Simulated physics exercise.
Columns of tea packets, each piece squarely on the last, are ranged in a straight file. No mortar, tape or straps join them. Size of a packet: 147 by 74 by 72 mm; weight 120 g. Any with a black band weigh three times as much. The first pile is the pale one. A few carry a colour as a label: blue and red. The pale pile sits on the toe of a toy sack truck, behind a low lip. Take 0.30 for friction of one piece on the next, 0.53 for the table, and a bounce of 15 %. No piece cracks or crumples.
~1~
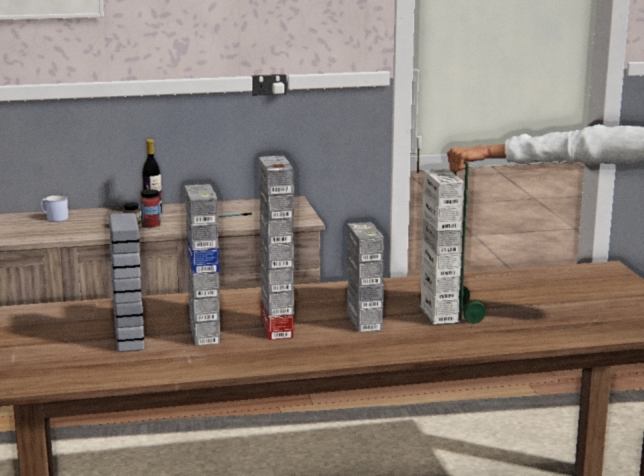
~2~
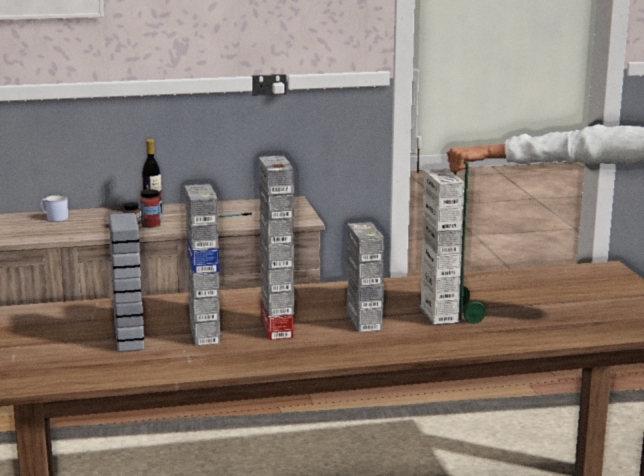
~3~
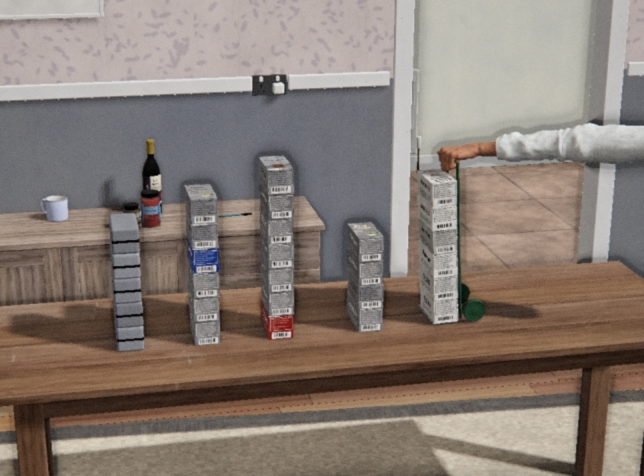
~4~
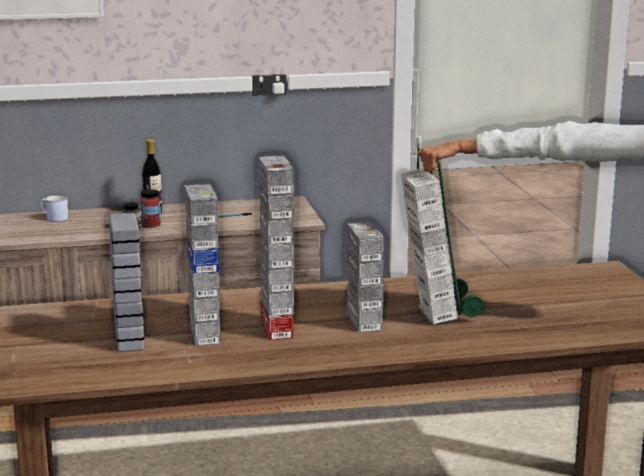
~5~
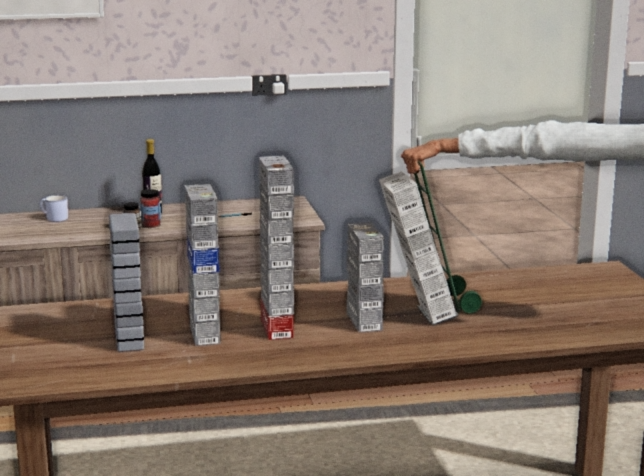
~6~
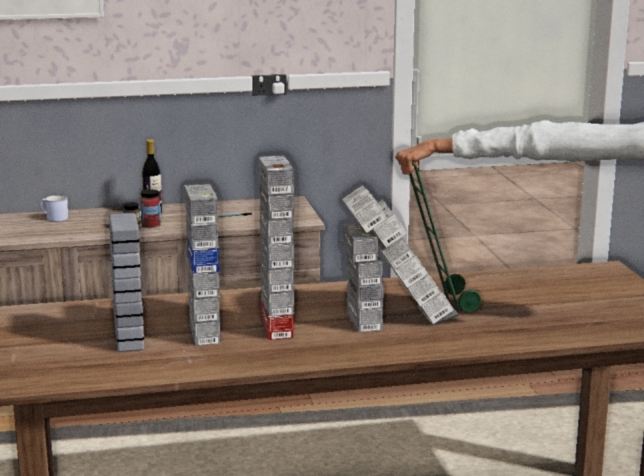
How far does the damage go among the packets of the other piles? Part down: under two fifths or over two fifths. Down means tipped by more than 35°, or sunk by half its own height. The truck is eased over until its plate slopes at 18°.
Upwards of two fifths of them.
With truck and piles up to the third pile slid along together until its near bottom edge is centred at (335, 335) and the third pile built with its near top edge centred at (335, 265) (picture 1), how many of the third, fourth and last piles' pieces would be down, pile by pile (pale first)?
Then third 2, fourth 0, last 0.
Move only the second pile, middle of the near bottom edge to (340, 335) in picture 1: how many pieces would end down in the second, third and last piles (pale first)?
In that case second 4, third 7, last 4.
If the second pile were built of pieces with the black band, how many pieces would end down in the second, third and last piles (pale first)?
In that case second 4, third 7, last 5.
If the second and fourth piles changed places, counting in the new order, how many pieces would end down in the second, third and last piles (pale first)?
In that case second 5, third 6, last 5.
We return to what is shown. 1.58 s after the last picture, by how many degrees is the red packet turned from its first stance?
Some 0°.
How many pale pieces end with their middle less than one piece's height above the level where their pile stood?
2 of them.
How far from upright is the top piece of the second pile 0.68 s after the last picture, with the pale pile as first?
It leans some 0°.
Then, 0.20 s on from the sixth picture, 6 of the pale pile down; none of the 22 other packets down, 3 disturbed.
Then, 0.68 s on from the sixth picture, 6 of the pale pile down; 3 of the 22 other packets down.
Then, 1.20 s on from the sixth picture, 6 of the pale pile down; 13 of the 22 other packets down; blue packet tipped 46°, 8 cm lower.
Then, 1.58 s on from the sixth picture, 6 of the pale pile down; 17 of the 22 other packets down; blue packet 14 cm lower.
Finally, 6 of the pale pile down; 17 of the 22 other packets down; blue packet 14 cm lower; red packet unmoved. That is 77 per cent. Seen by the last camera, middles, blue packet near (132, 305), red packet near (278, 318).
